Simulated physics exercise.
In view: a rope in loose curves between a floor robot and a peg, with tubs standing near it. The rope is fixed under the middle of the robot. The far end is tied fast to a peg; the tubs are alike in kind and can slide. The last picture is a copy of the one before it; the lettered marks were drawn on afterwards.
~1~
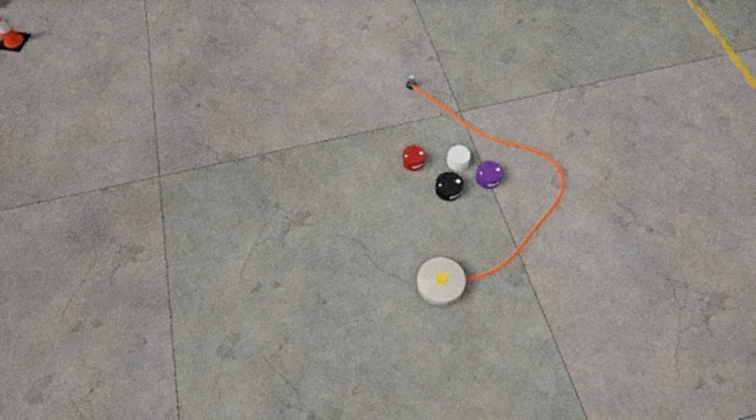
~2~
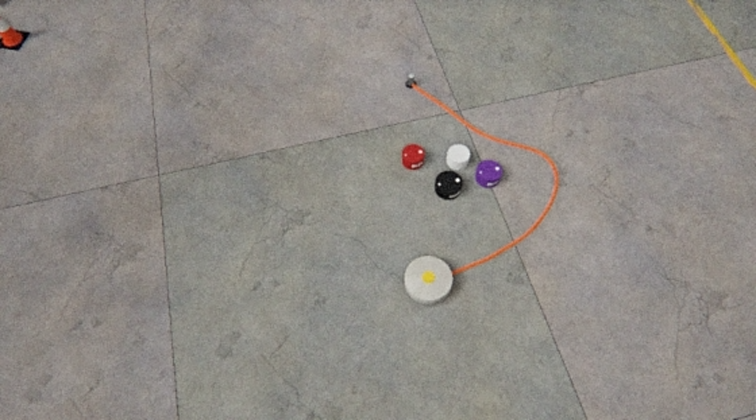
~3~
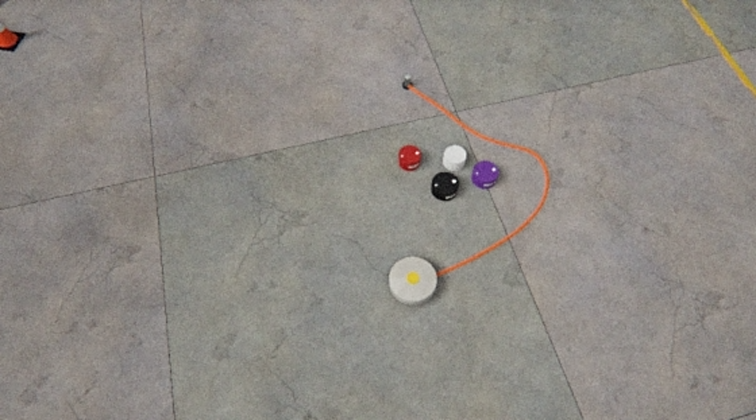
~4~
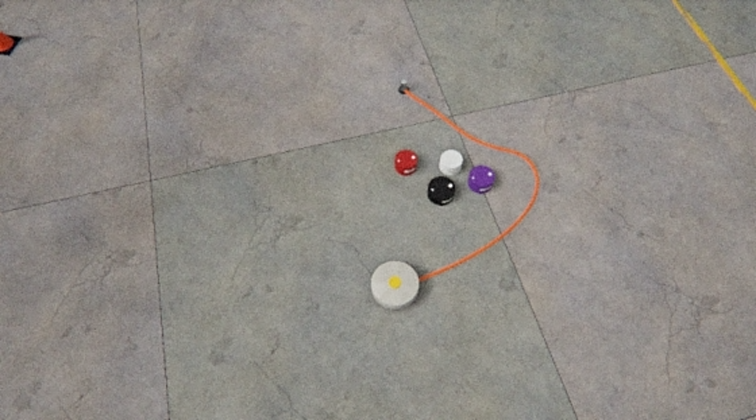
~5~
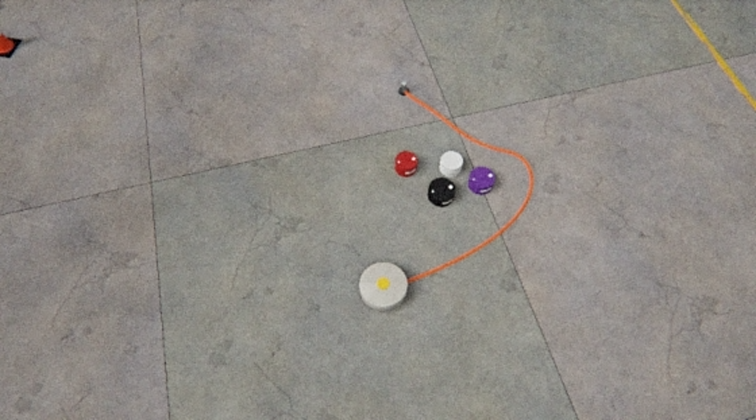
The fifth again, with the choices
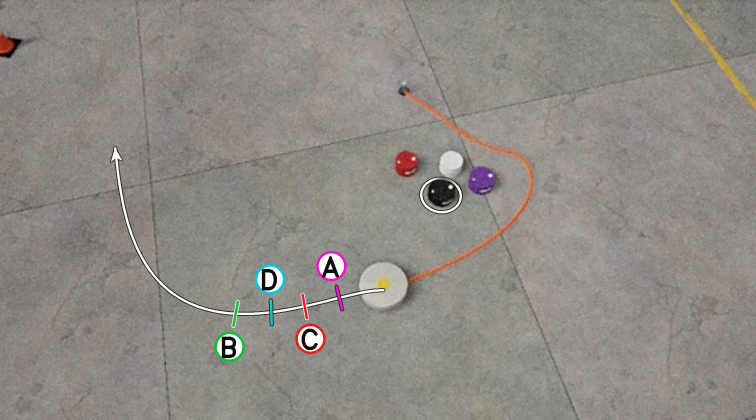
Round pale robot sliding slowly left across a tiled floor, drawing an orange rope's curve closer around four small, unmoved coloured tubs.
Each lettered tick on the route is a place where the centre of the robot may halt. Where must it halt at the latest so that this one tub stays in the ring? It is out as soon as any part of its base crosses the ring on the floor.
At D, and not beyond.
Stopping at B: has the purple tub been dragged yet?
By then, yes.
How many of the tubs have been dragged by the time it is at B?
Three.
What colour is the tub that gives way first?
The purple one.
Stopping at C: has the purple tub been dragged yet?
No.
On the marked copy, A at (339, 298); B at (236, 314); C at (305, 306); D at (271, 312); the ring at (441, 195); the route from (383, 290) via (173, 294) to (115, 148).
Following D. Soon after the start, robot (345, 293); black tub (441, 192).
Later, robot (304, 303); black tub (441, 192).
In the end, robot (270, 309); black tub (441, 192); purple tub (463, 180); the black tub is still in its ring.
As for the rest, A is safe but short; B drags the ringed tub to (425, 195); C is safe but short.
